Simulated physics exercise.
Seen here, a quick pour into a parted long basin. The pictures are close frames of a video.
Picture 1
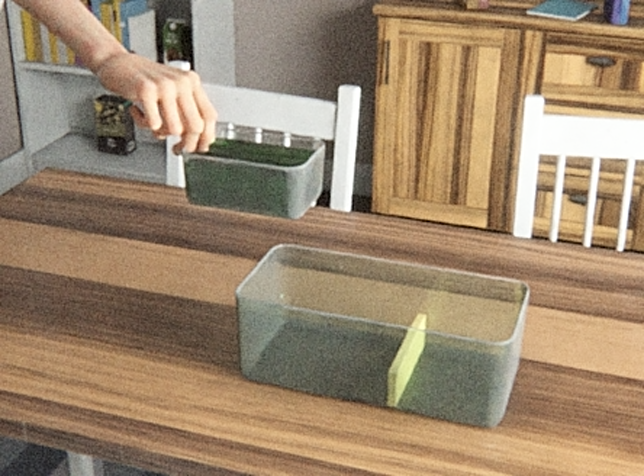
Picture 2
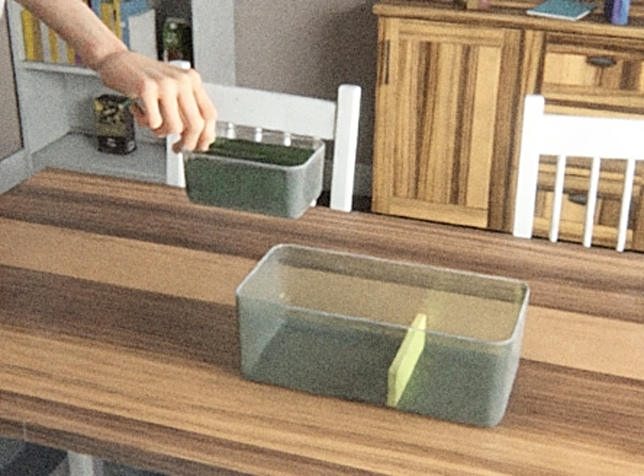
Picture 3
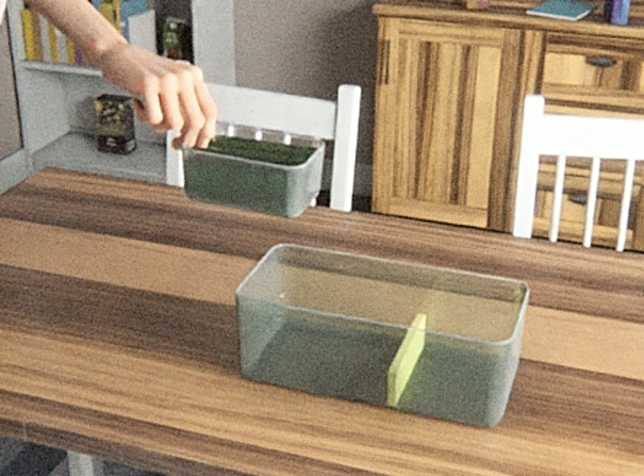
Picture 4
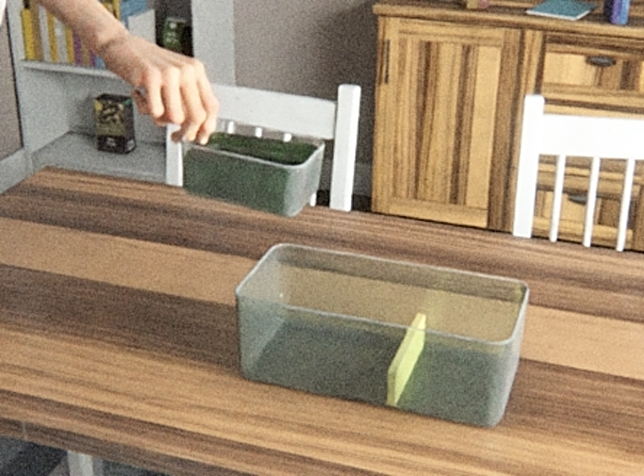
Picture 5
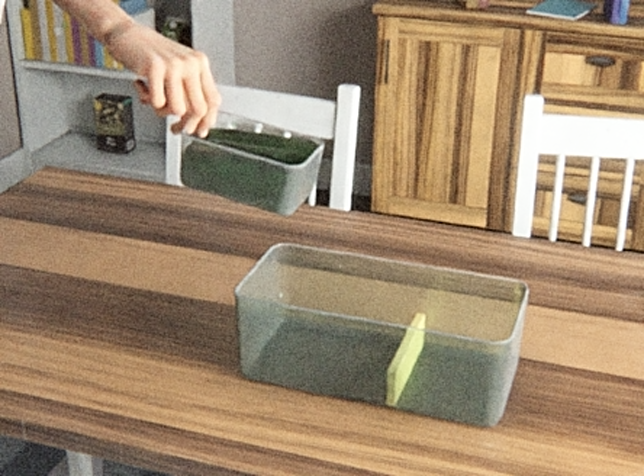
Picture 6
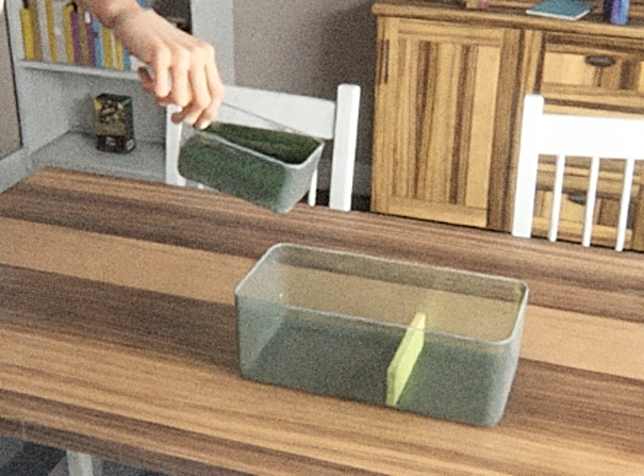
A small clear container of dark green contents, held by a hand at upper left, stays nearly level at first, then tilts slightly down toward the right above a wooden table, where a long clear basin with a yellow-green divider stays still.
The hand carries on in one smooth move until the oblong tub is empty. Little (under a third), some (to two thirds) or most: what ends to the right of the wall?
It comes to between a third and two thirds.
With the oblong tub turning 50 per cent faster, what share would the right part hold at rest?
Near 55 %.
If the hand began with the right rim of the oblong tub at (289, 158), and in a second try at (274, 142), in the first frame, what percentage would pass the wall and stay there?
About 25 and 10 per cent.
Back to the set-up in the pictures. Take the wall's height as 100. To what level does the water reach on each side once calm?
Left about 20, right about 50.
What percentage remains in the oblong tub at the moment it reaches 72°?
Near 45 %.
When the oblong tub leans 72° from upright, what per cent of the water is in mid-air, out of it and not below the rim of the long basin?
Some 45 per cent.
A moment on, the oblong tub is tipped part way and 46 per cent is still to pour, 8 is left of the wall and 0 right of it.
Next, the oblong tub is tipped right over and 5 per cent is still to pour, 17 is left of the wall and 57 right of it.
Then the oblong tub is tipped right over and 0 per cent is still to pour, 33 is left of the wall and 57 right of it.
Later the oblong tub is tipped right over and 0 per cent is still to pour, 36 is left of the wall and 58 right of it.
In the end 35 per cent lies left of the wall, 58 right of it and 7 outside.
